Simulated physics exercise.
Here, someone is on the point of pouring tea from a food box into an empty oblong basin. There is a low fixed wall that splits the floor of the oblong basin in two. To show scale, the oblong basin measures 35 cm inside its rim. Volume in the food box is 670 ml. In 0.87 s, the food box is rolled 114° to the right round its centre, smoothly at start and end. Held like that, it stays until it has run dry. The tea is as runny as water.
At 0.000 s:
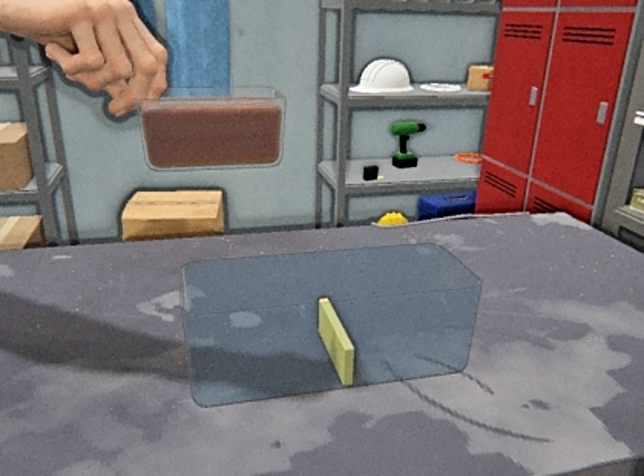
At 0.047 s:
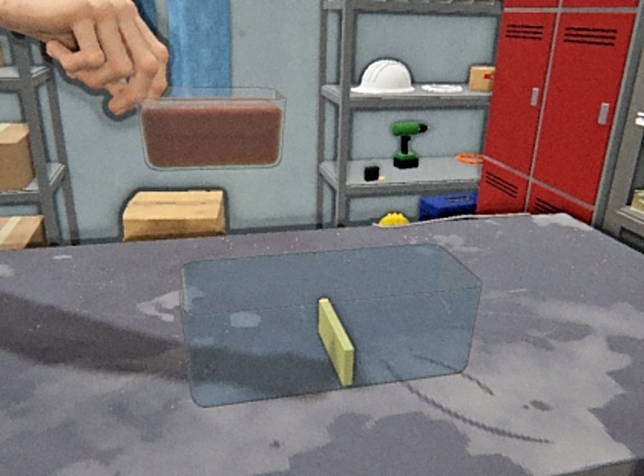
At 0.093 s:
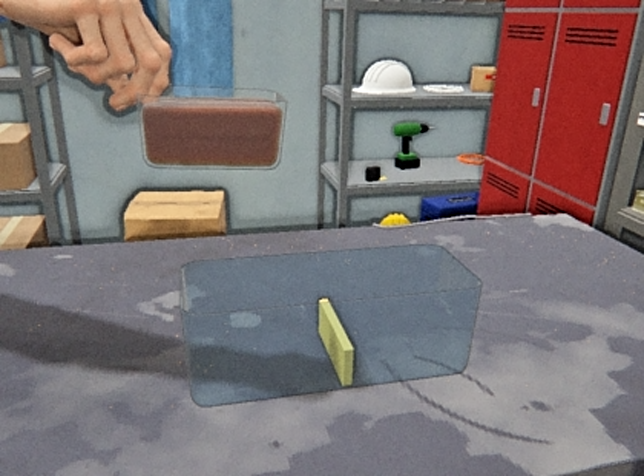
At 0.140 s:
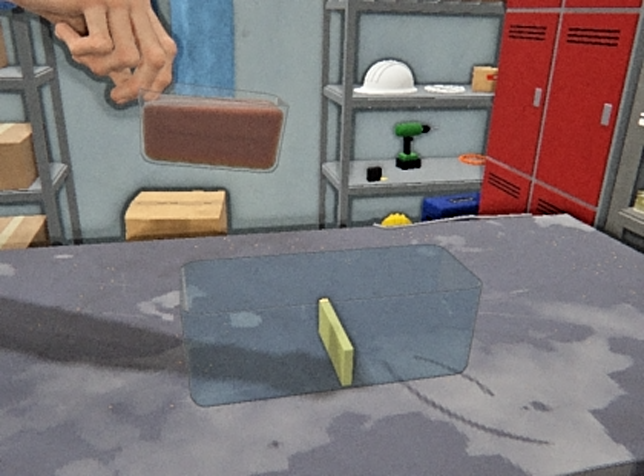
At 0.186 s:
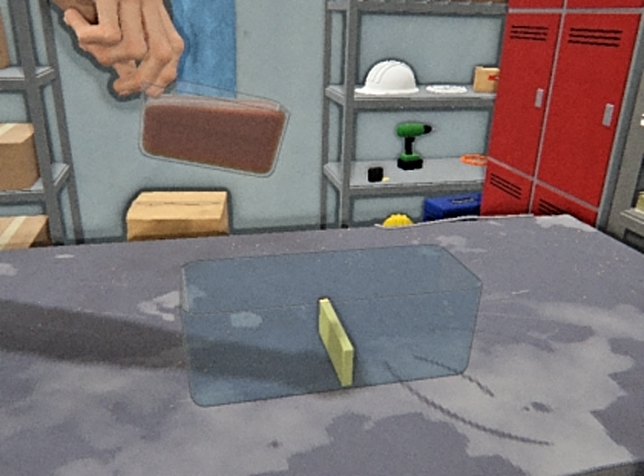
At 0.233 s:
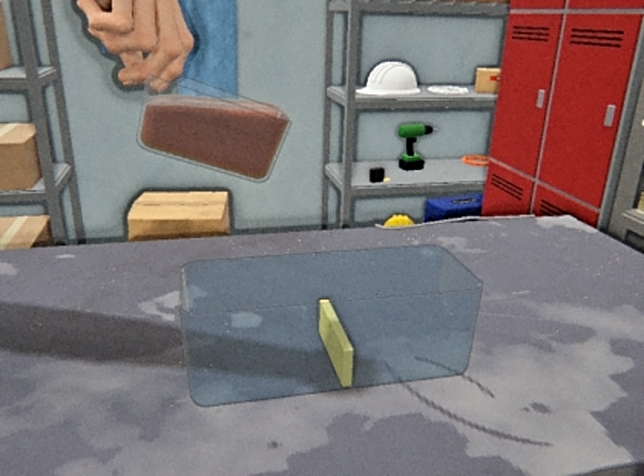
At the start, a hand holds a clear food box of brown tea level above a table, where an empty oblong basin with a yellowish upright wall inside sits. The hand then gradually rolls the box to the right, its right side dipping lower until the box is clearly tilted, while the basin stays still.
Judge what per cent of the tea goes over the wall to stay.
58 percent, roughly.
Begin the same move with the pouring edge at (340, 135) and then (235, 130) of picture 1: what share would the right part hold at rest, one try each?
It comes to 80 per cent, and then 5 per cent.
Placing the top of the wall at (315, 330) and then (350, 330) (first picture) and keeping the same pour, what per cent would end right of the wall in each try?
70 in a hundred, followed by 40 in a hundred.
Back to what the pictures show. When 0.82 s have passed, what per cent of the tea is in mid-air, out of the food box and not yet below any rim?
Near 6 per cent, I'd say.
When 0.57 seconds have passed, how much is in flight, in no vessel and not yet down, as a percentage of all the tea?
54 %.
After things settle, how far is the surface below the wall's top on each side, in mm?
About 42 mm left, about 34 mm right.
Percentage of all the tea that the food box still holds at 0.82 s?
Around 3 in a hundred is still there.
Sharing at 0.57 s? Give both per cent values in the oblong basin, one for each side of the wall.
Lab note: Left near 2 %, right near 18.
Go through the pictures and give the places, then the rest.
In the first picture, it leans 0°; its right rim is at (280, 94); the tea meets the walls at (142, 105) and (277, 102); the oblong basin's rim runs from (182, 289) to (461, 264); the wall's top is at (336, 323).
In the second picture, it leans 1°; its right rim is at (280, 95); the tea meets the walls at (142, 104) and (276, 103).
In the third picture, it leans 3°; its right rim is at (281, 98); the tea meets the walls at (143, 103) and (278, 104).
In the fourth picture, it leans 7°; its right rim is at (283, 103); the tea meets the walls at (144, 101) and (280, 105).
In the fifth picture, it leans 12°; its right rim is at (284, 109); the tea meets the walls at (146, 101) and (282, 106).
In the sixth picture, it leans 19°; its right rim is at (286, 118); the tea meets the walls at (146, 102) and (283, 111); 2 per cent is over the edge.
After 0.57 s the tilt is 84° and 26 per cent is still to pour, 2 is left of the wall and 18 right of it.
After 0.82 s the tilt is 113° and 3 per cent is still to pour, 29 is left of the wall and 58 right of it.
After 1.09 s the tilt is 114° and 0 per cent is still to pour, 37 is left of the wall and 58 right of it.
After 1.37 s the tilt is 114° and 0 per cent is still to pour, 37 is left of the wall and 58 right of it.
In the end 37 per cent lies left of the wall, 58 right of it and 5 outside.
